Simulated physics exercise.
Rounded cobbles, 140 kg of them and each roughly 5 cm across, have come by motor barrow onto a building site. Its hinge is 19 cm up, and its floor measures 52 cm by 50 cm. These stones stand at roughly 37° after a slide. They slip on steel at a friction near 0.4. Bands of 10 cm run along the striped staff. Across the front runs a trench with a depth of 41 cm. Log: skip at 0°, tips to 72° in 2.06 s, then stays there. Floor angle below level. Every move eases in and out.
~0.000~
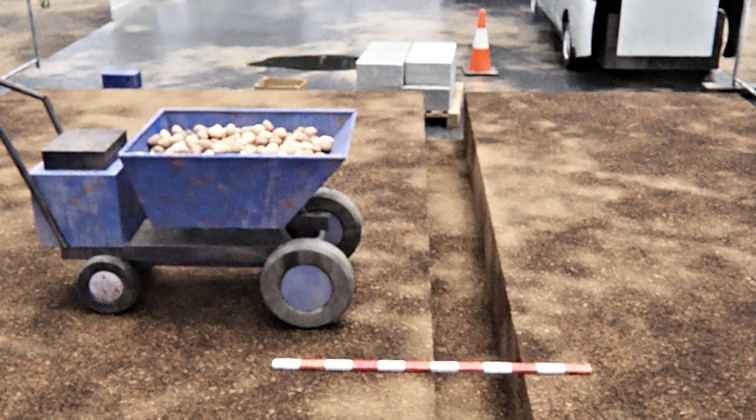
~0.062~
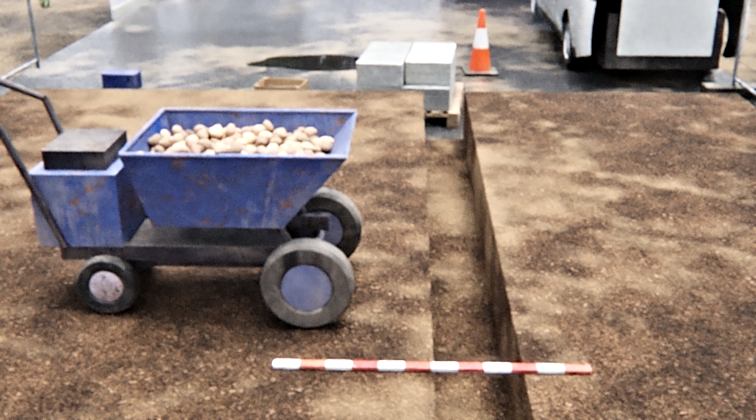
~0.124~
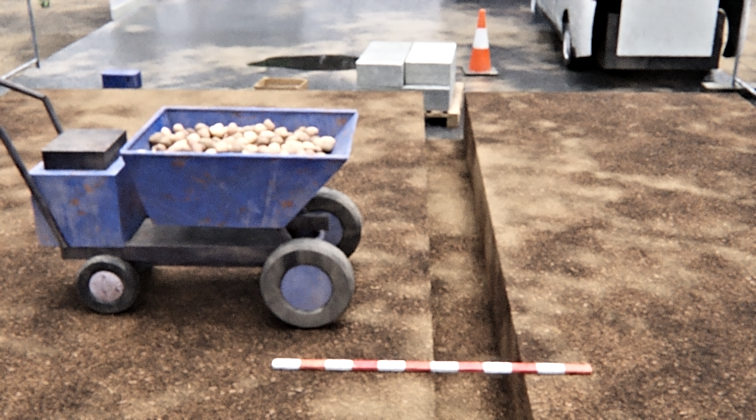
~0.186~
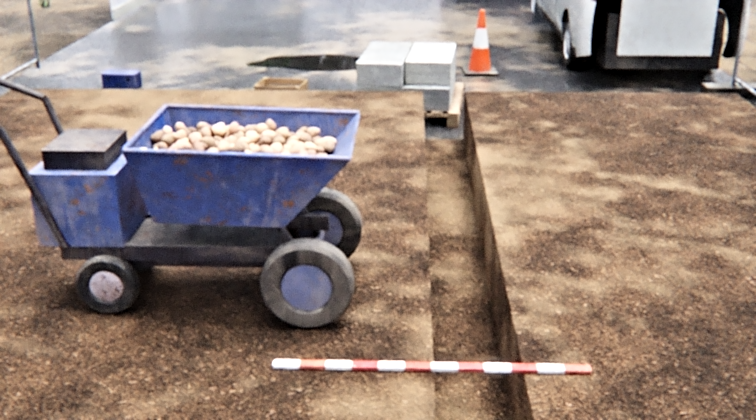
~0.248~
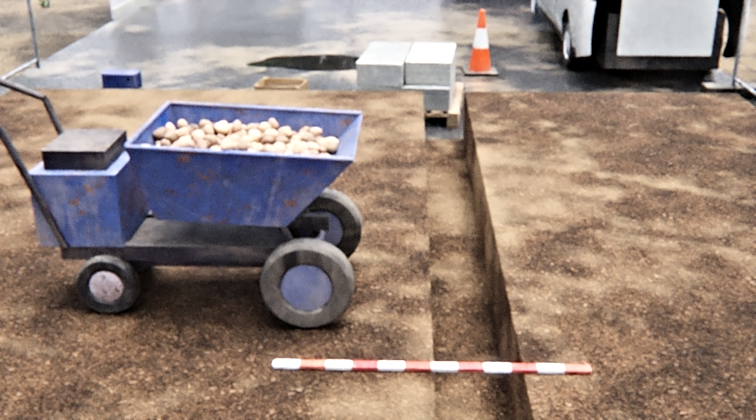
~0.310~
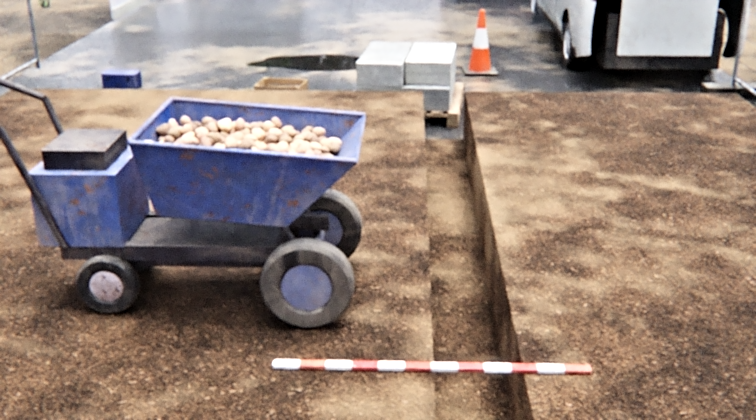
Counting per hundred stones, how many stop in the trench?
Some 82.
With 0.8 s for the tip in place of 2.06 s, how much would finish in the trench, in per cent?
It would be near 60 percent.
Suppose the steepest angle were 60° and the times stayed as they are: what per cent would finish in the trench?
In that case near 70 per cent.
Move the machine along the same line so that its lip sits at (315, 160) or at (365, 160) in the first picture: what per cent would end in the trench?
First spot about 95, second spot about 55 per cent.
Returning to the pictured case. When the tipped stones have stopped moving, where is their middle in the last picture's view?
Look at roughly (480, 354).
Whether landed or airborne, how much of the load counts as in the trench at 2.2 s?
I'd put it near 45 per cent.
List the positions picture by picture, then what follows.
In the first frame, lip at (345, 158), floor tilted 0°, highest stones at (228, 135).
In the second frame, lip at (346, 158), floor tilted 0°, highest stones at (228, 135); the stones move at 0.1 m/s on average.
In the third frame, lip at (347, 158), floor tilted 1°, highest stones at (226, 133); the stones move at 0.1 m/s on average.
In the fourth frame, the skip is at 2°, its lip at (349, 159); the top of the load is at (228, 132); the stones move at 0.2 m/s on average.
In the fifth frame, the skip is at 3°, its lip at (352, 160); the top of the load is at (211, 130); the stones move at 0.2 m/s on average.
In the sixth frame, the skip is at 4°, its lip at (356, 161); the top of the load is at (215, 127); the stones move at 0.3 m/s on average.
After 1.5 s the floor is at 61°; 99 % in the skip, 1 % in the trench; the foremost stones are at (465, 243).
After 2.2 s the floor is at 72°; 39 % in the skip, 47 % in the trench, 14 % past the trench; the foremost stones are at (612, 305).
After 2.5 s the floor is at 72°; 16 % in the skip, 65 % in the trench, 18 % past the trench; the foremost stones are at (674, 312).
After 4.5 s the floor is at 72°; 0 % in the skip, 82 % in the trench, 18 % past the trench; the foremost stones are at (692, 304).
